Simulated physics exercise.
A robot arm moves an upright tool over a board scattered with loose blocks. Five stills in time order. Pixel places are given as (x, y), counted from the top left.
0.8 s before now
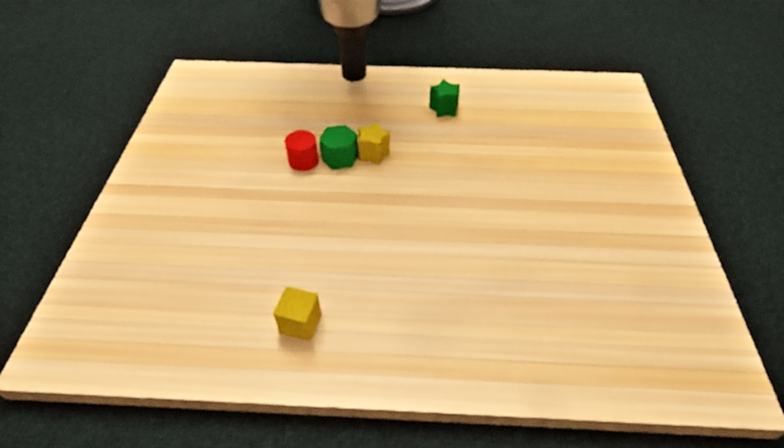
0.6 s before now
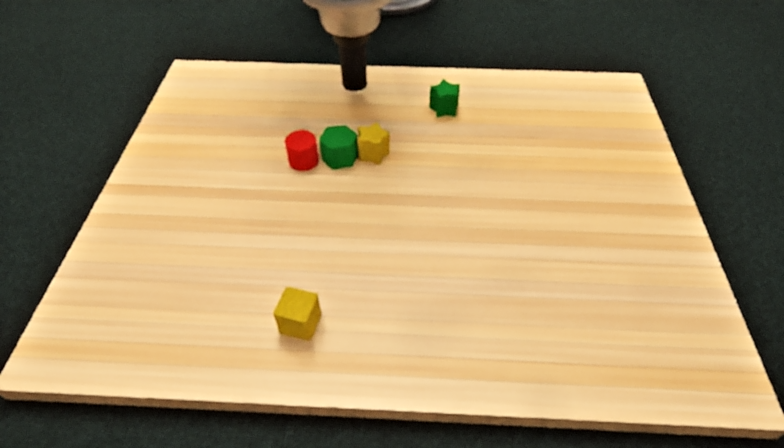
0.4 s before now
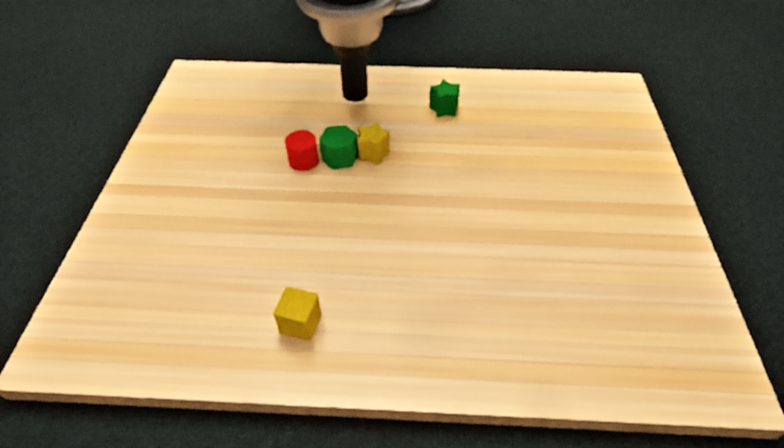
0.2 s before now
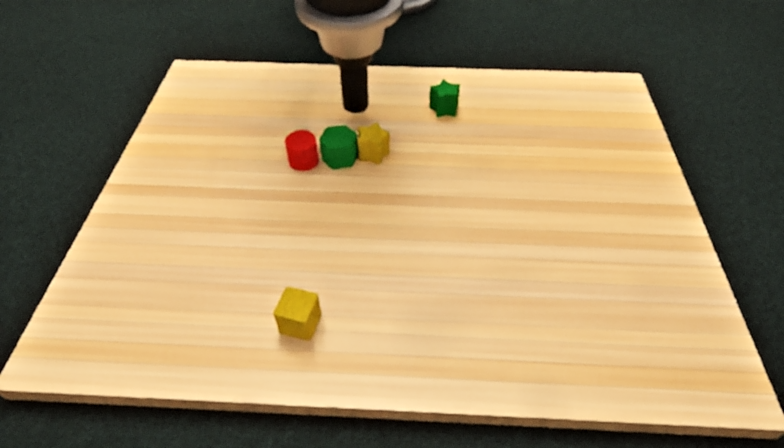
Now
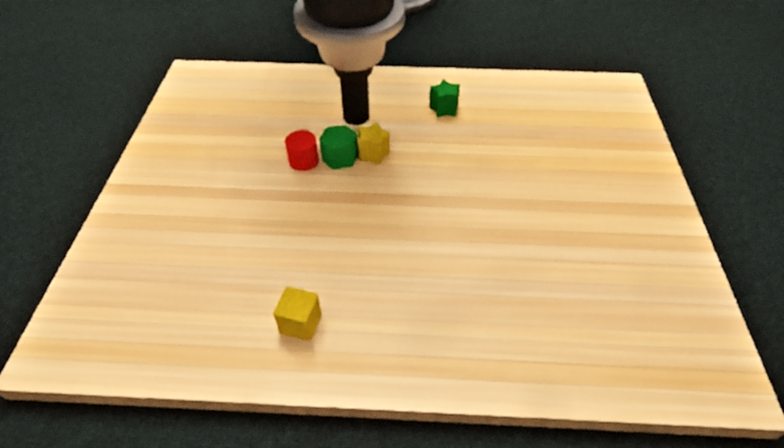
The video shows a robot arm moving its dark upright tool slowly down the board toward a row of red, green and yellow blocks, while these, a green star and a yellow cube all stay still.
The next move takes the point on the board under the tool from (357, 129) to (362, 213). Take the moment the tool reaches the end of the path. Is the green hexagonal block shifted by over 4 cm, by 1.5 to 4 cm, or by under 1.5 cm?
Between 1.5 and 4 cm.
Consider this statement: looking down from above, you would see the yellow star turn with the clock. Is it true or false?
That statement is not accurate.
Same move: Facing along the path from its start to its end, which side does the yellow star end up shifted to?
My answer: Left.
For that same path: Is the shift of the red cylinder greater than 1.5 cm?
No - that is not the case.
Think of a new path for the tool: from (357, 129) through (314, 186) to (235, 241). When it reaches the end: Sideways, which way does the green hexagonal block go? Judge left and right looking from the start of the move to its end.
It shifts to the left.
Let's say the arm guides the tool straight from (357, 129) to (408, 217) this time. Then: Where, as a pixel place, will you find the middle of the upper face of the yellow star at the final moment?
At roughly (423, 216).
On the path given first. One third of the way, tool (359, 143); green hexagonal block (331, 146), turned 15° clockwise; yellow star (380, 144), turned 35° anticlockwise.
Two thirds of the way, tool (360, 171); red cylinder (297, 140); green hexagonal block (327, 152), turned 35° clockwise; yellow star (388, 153), turned 80° anticlockwise.
At the end, tool (361, 201); red cylinder (297, 140); green hexagonal block (327, 152), turned 35° clockwise; yellow star (388, 153), turned 80° anticlockwise.
